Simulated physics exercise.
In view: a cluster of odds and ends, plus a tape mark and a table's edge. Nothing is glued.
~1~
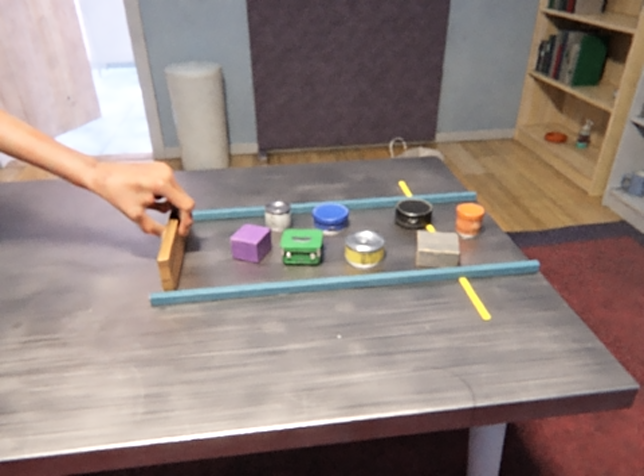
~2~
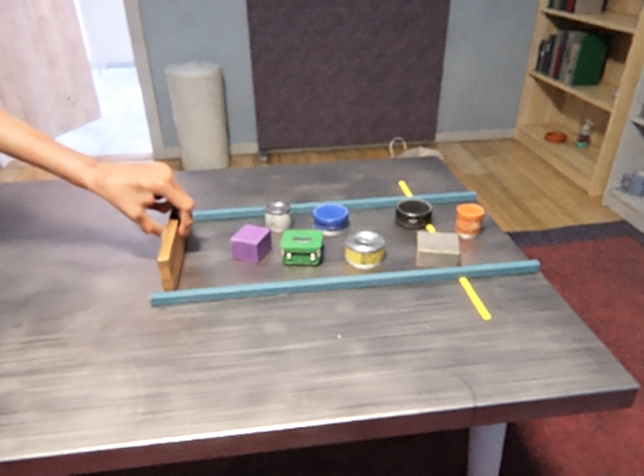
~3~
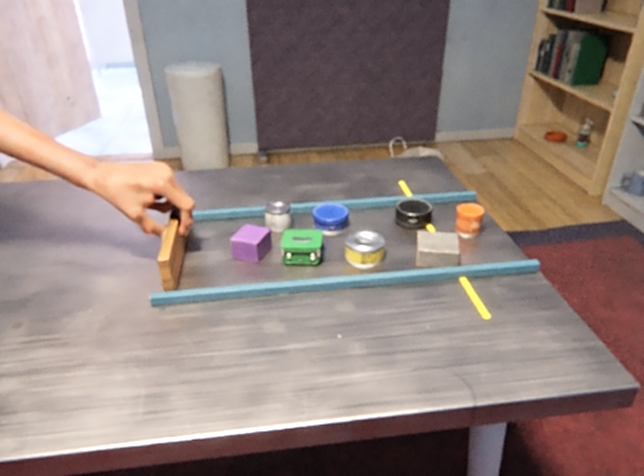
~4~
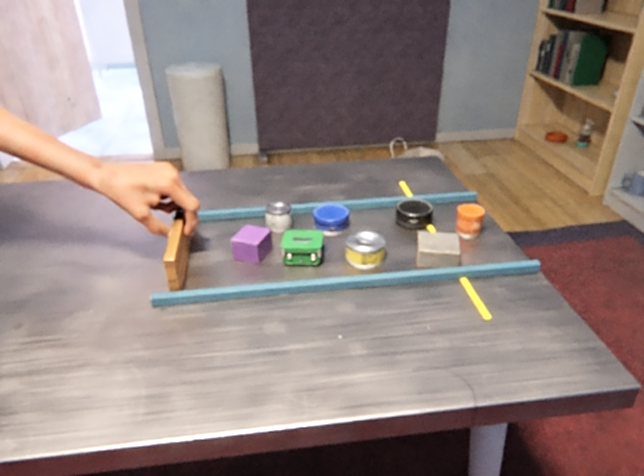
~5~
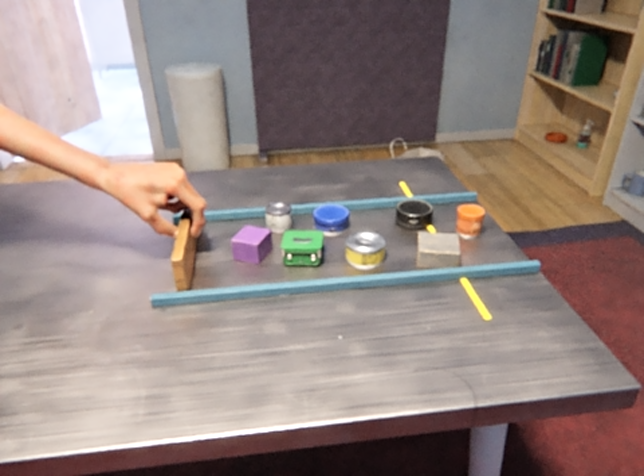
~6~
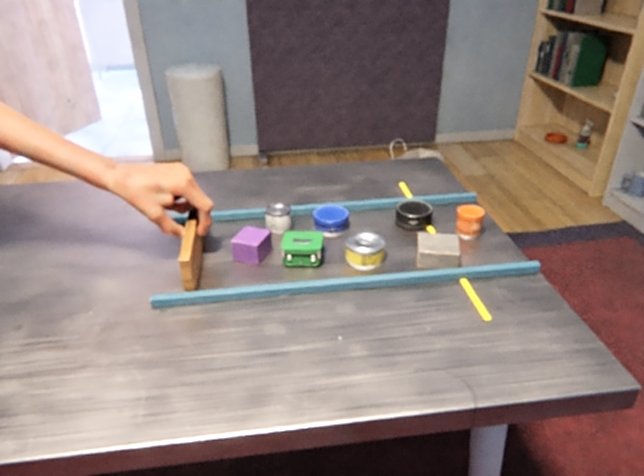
The clip shows a hand holding a wooden board upright at the left end of two blue rails on a table, then sliding it slightly right toward a cluster of small blocks, pots and tins, which stay almost still.
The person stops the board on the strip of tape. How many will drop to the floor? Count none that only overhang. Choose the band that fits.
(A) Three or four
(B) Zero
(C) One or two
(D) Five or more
(C) One or two.
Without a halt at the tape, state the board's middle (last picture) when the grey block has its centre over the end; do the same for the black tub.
(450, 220) and (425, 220), more or less.
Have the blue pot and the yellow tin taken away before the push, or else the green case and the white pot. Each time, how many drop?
First 0, second 0.
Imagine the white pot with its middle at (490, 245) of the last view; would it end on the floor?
What happens is that the white pot leaves.
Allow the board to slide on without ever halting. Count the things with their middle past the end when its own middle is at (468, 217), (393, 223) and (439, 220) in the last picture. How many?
It would be 4, 0 and 1.
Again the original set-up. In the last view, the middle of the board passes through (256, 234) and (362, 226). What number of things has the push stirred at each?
The count is 2 at the first point and 7 at the second.
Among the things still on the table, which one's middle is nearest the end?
That would be the grey block.
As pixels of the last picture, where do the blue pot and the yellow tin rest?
The blue pot stops around (462, 207); the yellow tin around (472, 254).
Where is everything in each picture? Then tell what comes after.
The first frame shows orange tin (469, 221); grey block (437, 250); black tub (414, 214); board (176, 238); tape (435, 235).
The second frame shows grey block (437, 250); blue pot (331, 219).
The third frame shows black tub (414, 213); white pot (278, 216).
The fourth frame shows orange tin (470, 221); green case (303, 249).
The fifth frame shows grey block (438, 250); board (188, 238).
The sixth frame shows orange tin (470, 222); grey block (438, 251); black tub (414, 215); board (194, 239); tape (435, 236).
Soon after, none off yet; orange tin at rest near (470, 222); grey block at rest near (438, 251); black tub at rest near (414, 215).
Then, none off yet; orange tin at rest near (470, 222); grey block moved about its own width near (475, 252); black tub moved about its own width near (435, 212).
At rest, the number that fall off is one or two; fallen, black tub.
